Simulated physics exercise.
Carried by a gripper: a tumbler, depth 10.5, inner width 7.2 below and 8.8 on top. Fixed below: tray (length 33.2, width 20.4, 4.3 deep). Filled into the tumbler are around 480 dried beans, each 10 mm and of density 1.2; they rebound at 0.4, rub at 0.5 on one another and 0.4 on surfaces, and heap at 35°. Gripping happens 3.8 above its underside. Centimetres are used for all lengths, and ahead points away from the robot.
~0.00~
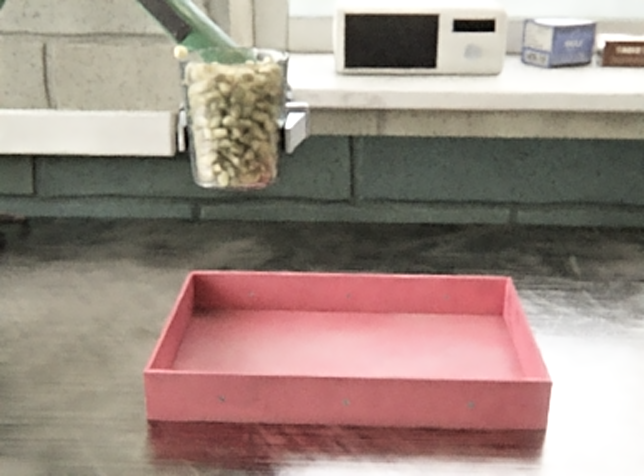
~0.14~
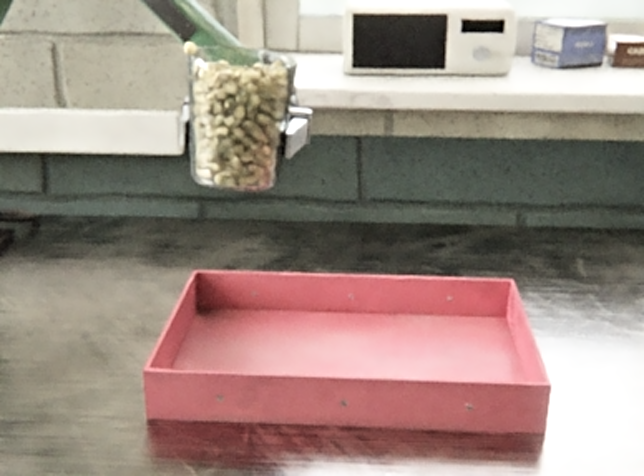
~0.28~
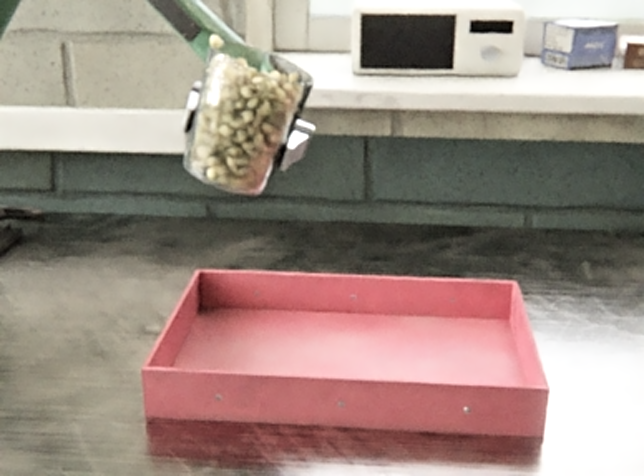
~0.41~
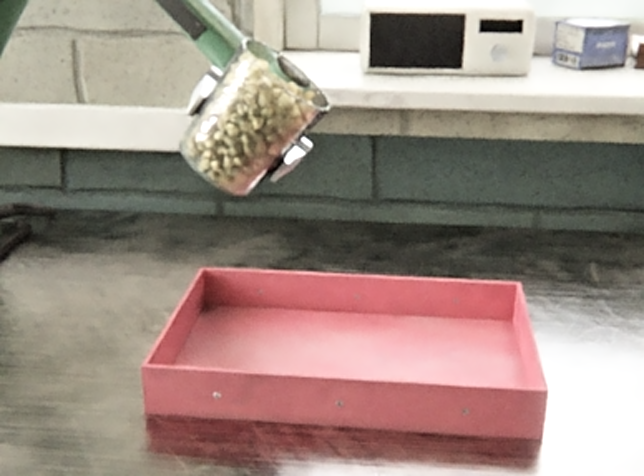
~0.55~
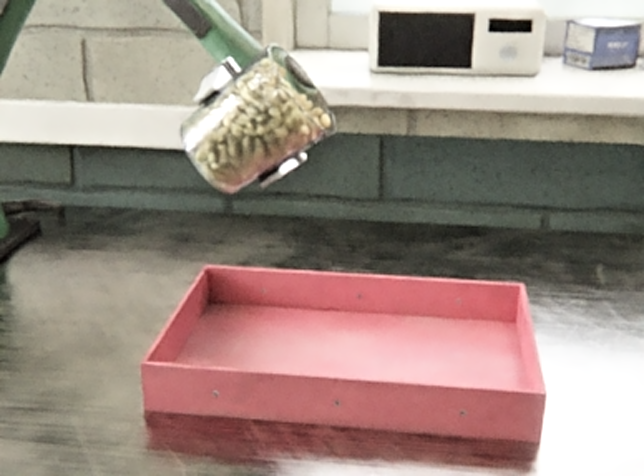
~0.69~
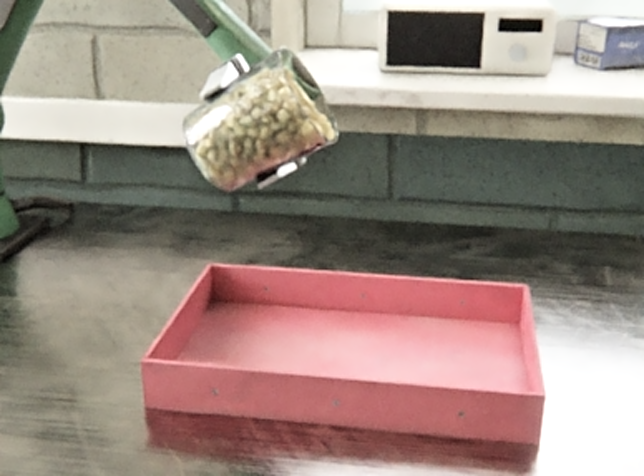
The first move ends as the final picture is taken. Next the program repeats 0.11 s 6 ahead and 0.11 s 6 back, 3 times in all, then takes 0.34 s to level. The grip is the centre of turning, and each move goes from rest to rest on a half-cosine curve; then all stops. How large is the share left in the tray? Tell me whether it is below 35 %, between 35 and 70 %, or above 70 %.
That share comes out between 35 and 70 %.
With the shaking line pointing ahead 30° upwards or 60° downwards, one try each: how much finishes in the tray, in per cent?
First try some 70 %, second try some 20 %.
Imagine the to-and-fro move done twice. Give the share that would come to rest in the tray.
I'd expect something close to 45 per cent.
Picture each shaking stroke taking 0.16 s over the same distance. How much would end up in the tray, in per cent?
That gives about 30 percent.
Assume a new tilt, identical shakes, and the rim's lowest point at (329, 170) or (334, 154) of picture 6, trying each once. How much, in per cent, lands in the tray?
Roughly 80 per cent, then roughly 65 per cent.
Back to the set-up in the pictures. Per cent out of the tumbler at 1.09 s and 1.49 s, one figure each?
Roughly 35, then 55.
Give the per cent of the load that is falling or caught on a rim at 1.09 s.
My guess is some 7 in a hundred.
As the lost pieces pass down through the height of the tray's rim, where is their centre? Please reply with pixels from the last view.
Near (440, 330).
By 1.09 s, tilted 58° forward, highest piece 27 above the table; 317 in the tumbler, 115 in the tray, 15 on the table or floor, 36 in flight or on a rim.
By 1.49 s, tilted 37° forward, highest piece 26 above the table; 215 in the tumbler, 213 in the tray, 31 on the table or floor, 24 in flight or on a rim.
By 1.89 s, level, highest piece 26 above the table; 231 in the tray, 215 in the tumbler, 37 on the table or floor.
By 2.94 s, level, highest piece 25 above the table; 231 in the tray, 215 in the tumbler, 37 on the table or floor.
Final count, 231 in the tray, 215 in the tumbler, 37 on the table or floor. That is 48 % in the tray.
